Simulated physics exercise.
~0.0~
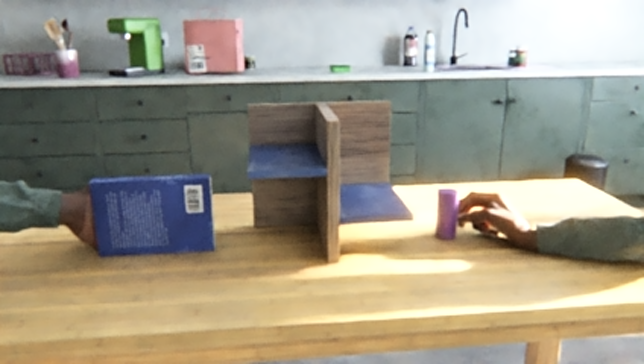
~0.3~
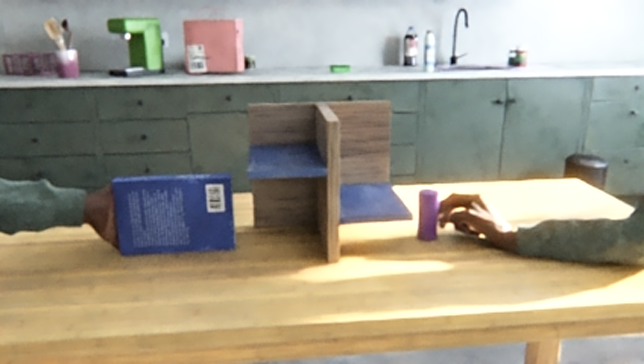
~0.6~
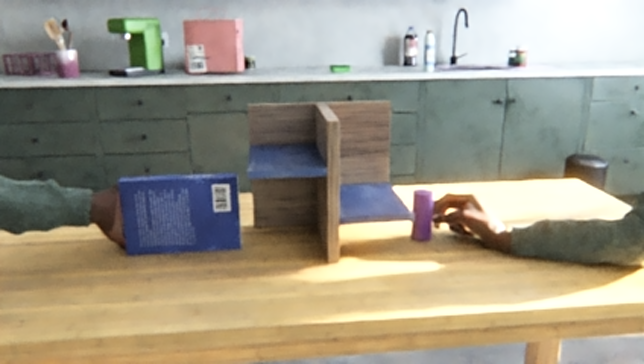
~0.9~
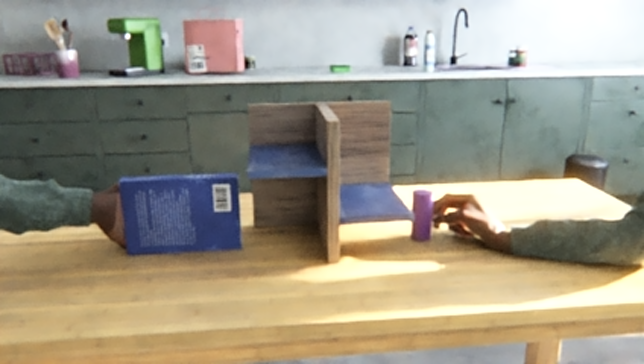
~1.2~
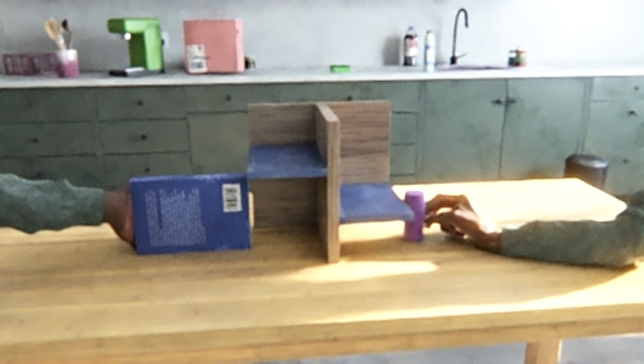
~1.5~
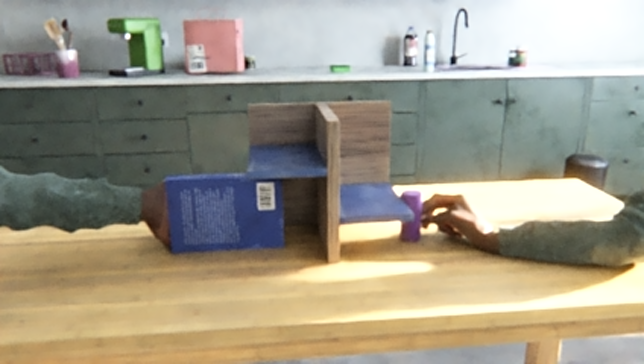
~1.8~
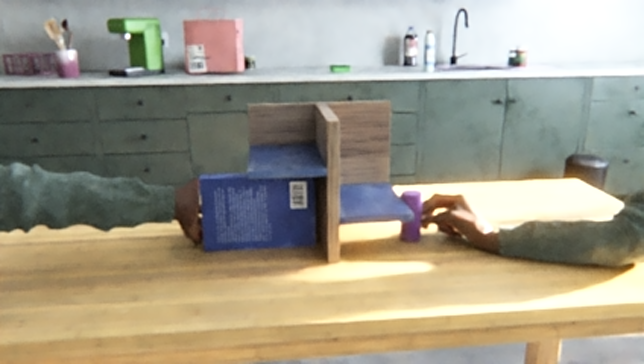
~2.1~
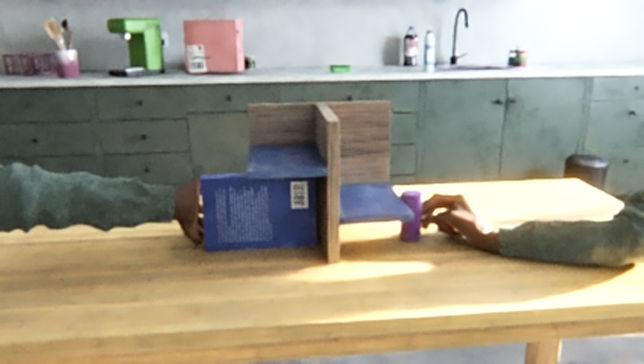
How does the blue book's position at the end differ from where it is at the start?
At the start the blue book is out on the table to the left of the stand, and by the end it is farther right, with much of it beneath the left shelf.
